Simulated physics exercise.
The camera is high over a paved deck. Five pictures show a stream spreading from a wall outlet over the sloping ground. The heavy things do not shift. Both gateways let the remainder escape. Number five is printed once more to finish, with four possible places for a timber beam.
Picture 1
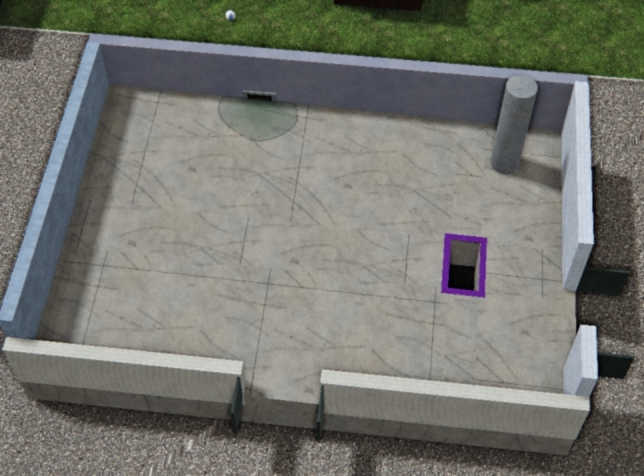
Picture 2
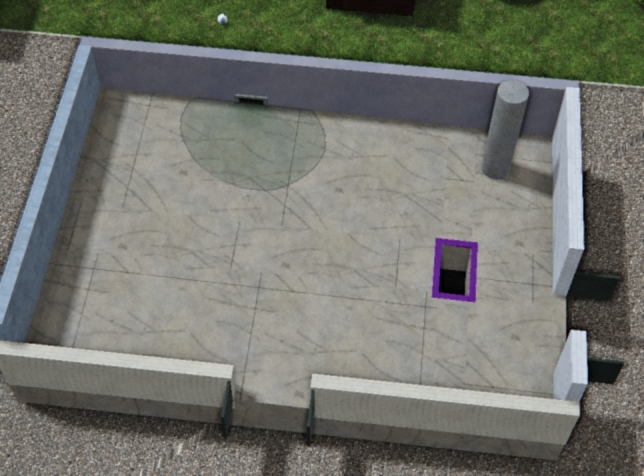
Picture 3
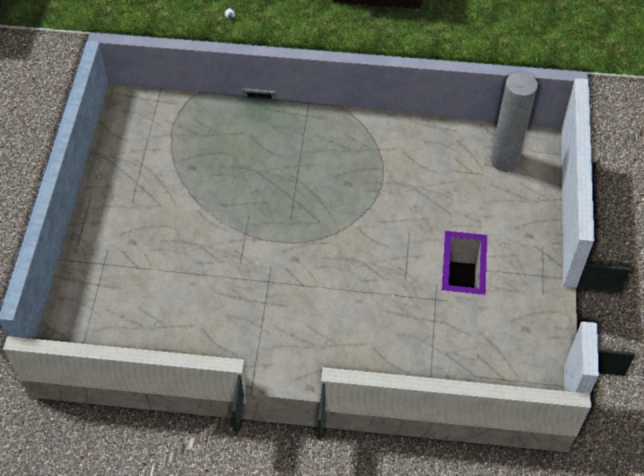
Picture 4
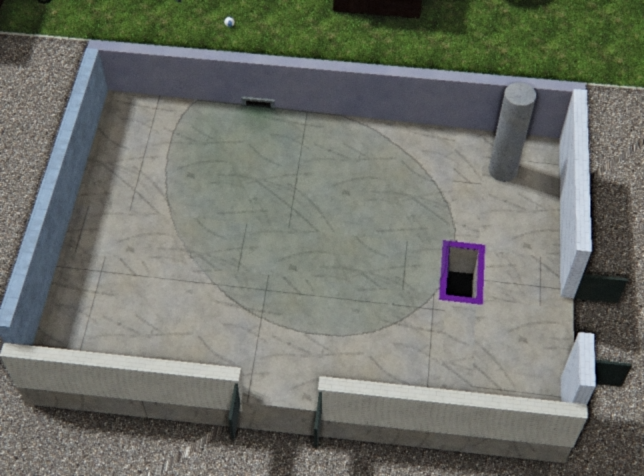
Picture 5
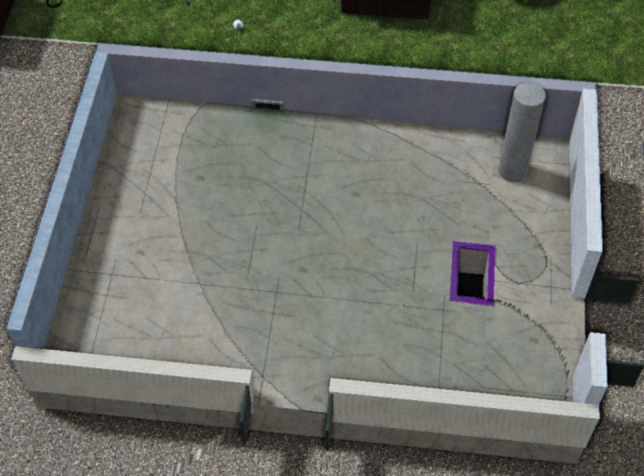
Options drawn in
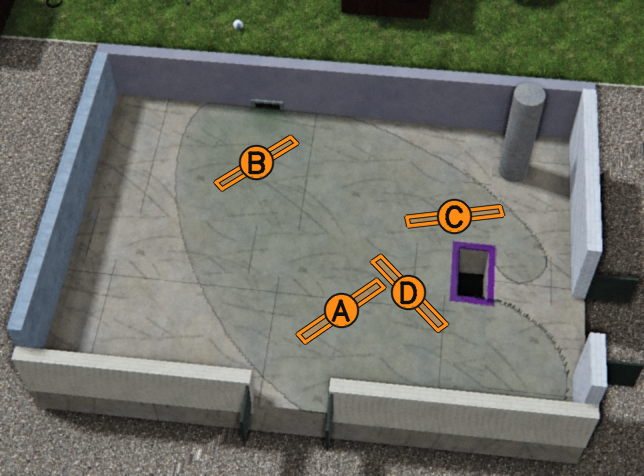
The clip opens on a walled paved deck seen from above, with a small patch of water by an outlet in the back wall. The water spreads steadily across the paving toward the front and right, passing the still-dry purple-edged gully, then surrounds much of it and enters it while reaching the front opening.
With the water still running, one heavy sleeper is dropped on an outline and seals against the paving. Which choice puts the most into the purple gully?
Place A.
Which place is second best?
D it is.
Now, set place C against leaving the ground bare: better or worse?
Worse.
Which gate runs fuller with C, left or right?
The right gate.
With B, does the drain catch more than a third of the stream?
No.
On the marked copy, A from (301, 338) to (380, 283); B from (219, 185) to (293, 140); C from (407, 221) to (501, 210); D from (376, 259) to (442, 327).
If A is chosen, about 45 % of the stream runs into the purple gully, about 54 % out by the gates.
If B is chosen, about 15 % of the stream runs into the purple gully, about 84 % out by the gates.
If C is chosen, about 14 % of the stream runs into the purple gully, about 86 % out by the gates.
If D is chosen, about 23 % of the stream runs into the purple gully, about 77 % out by the gates.
